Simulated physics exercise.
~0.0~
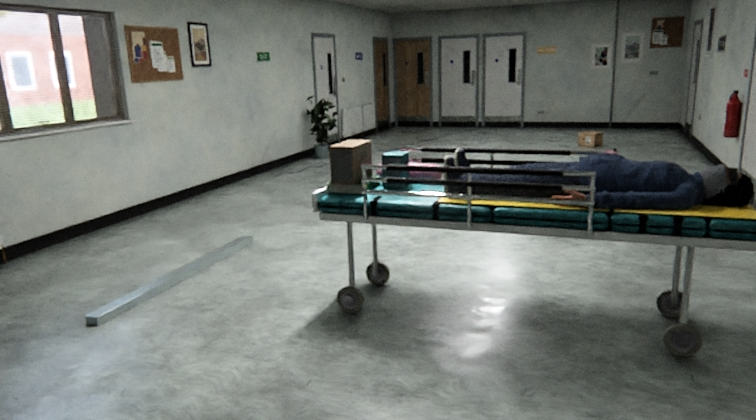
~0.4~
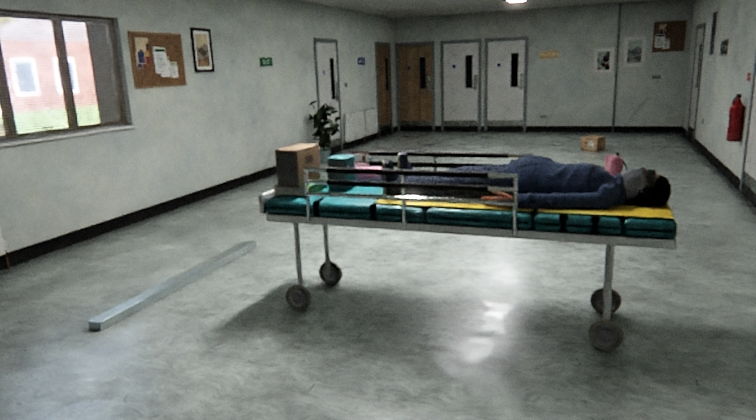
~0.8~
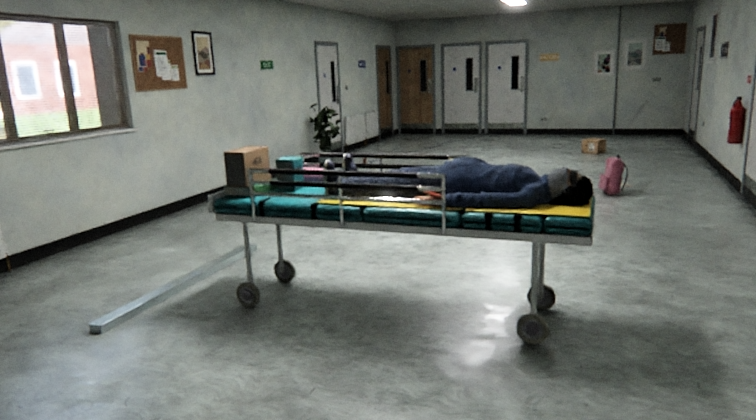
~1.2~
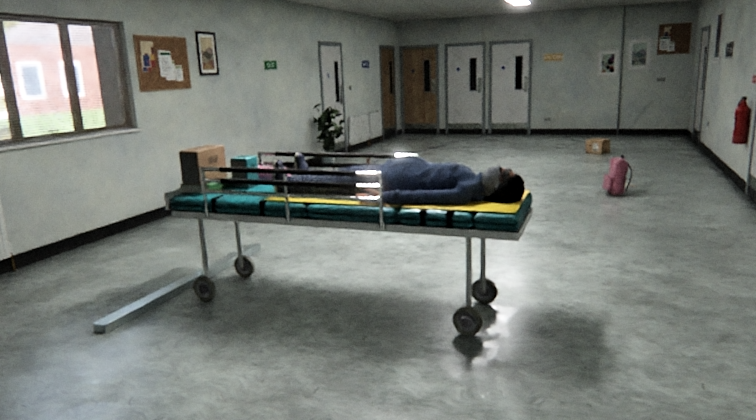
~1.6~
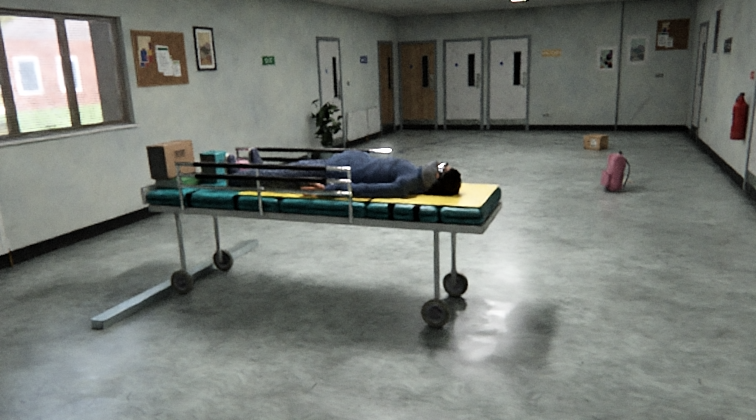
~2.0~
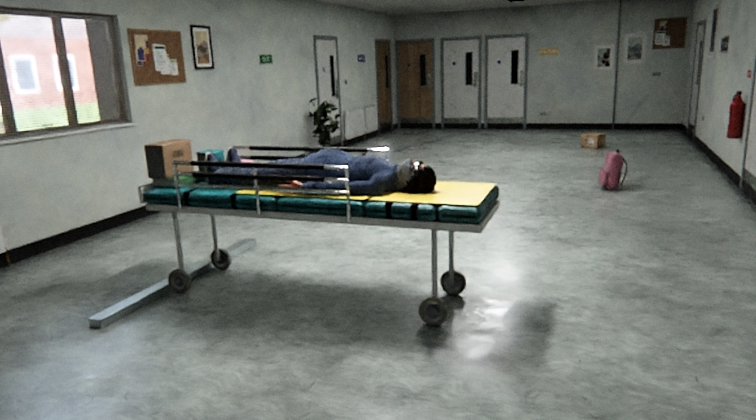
A person in dark blue lies limp on a wheeled hospital trolley with green padding and a yellow sheet, seen from the side in a grey hall by a slightly swaying camera. A brown box-like object stands at the left end beside a teal one, while a pink bag rests on the floor behind, near a small carton. The trolley rolls left toward a long metal sill lying on the floor. It comes to a stop at the sill, and the person slides further left along the padding, feet first. The brown and teal objects stay aboard, still upright.
